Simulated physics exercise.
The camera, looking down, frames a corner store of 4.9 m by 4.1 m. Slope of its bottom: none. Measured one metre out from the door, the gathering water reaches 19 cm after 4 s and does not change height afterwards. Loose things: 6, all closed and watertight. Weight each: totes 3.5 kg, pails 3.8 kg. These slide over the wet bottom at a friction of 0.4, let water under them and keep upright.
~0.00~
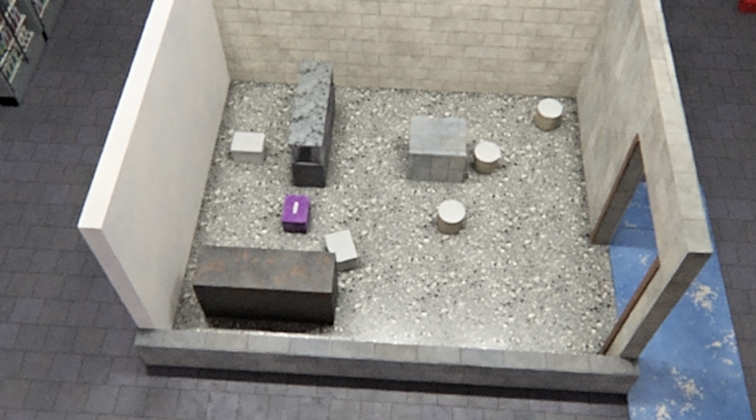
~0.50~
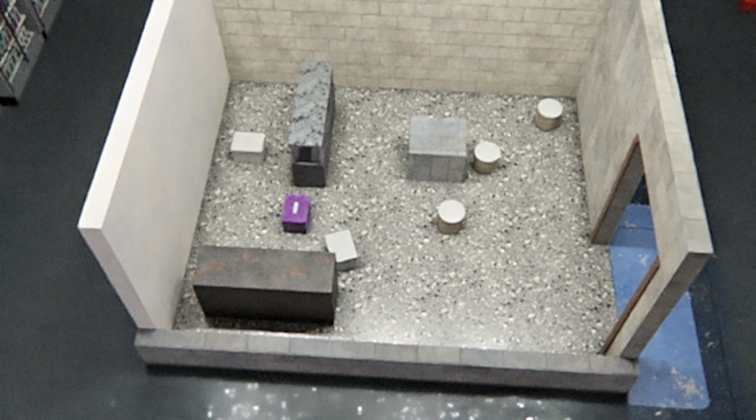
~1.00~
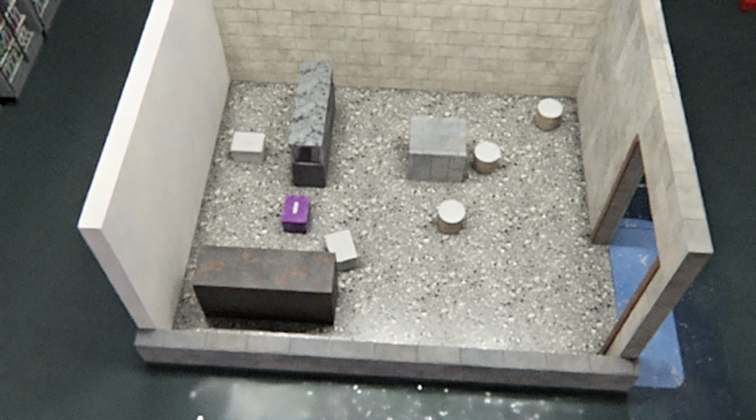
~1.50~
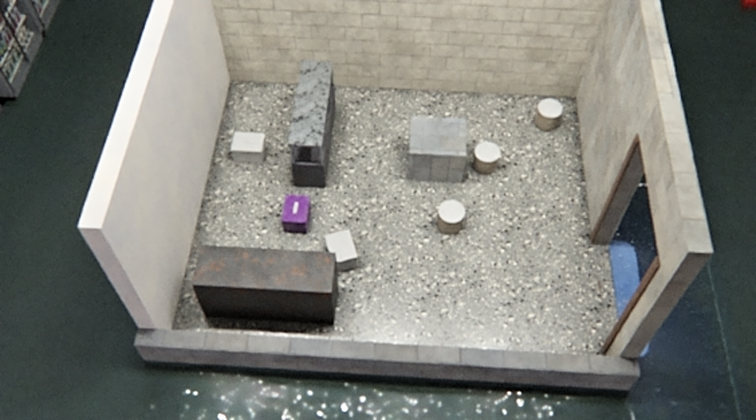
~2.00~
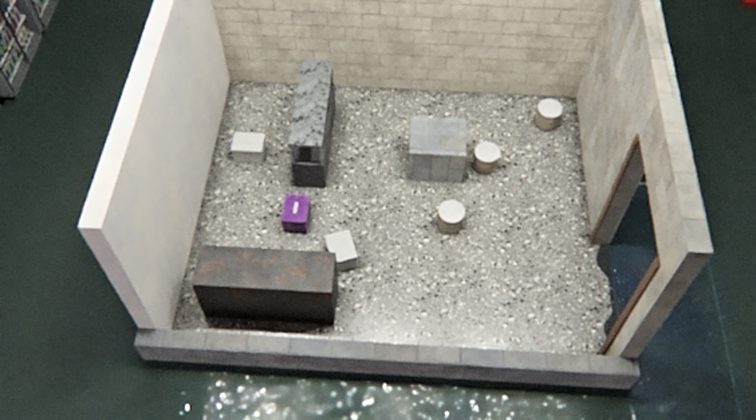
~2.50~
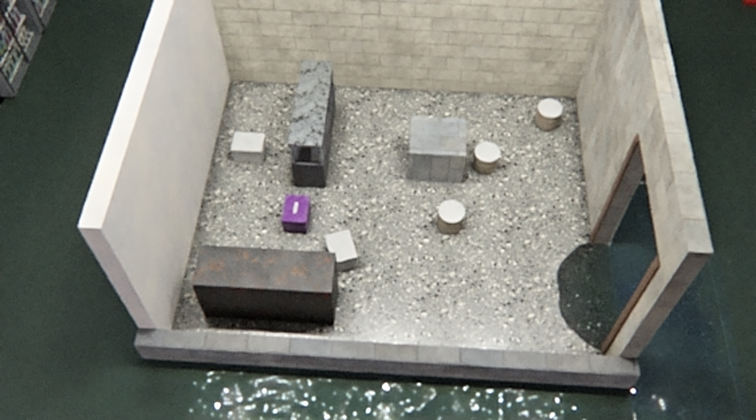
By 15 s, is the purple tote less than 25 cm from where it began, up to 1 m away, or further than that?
Further than 1 m.
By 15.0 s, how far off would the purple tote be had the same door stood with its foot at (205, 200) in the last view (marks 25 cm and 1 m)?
Well, the purple tote really gets moving far.
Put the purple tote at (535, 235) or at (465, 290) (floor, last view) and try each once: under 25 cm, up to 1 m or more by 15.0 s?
At the first spot it edges a bit, and at the second it winds up well off.
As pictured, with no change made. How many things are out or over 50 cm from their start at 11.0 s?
4 of them.
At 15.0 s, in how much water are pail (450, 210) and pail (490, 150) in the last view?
Depths: Near 7 cm, then near 6 cm.
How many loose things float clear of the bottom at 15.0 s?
Count: 6.
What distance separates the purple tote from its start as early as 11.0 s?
By that time, close to 200 cm.
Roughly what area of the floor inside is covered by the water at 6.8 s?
Somewhere around 13 m2, roughly.
After 3.5 s the purple tote is near (296, 208), 0.0 m from its start, aground; 0 afloat.
After 6.8 s the purple tote is near (234, 196), 0.8 m from its start, aground; 1 afloat.
After 11.0 s the purple tote is near (271, 72), 2.2 m from its start, afloat; 3 afloat.
After 15.0 s the purple tote is near (271, 76), 2.2 m from its start, afloat; 6 afloat.
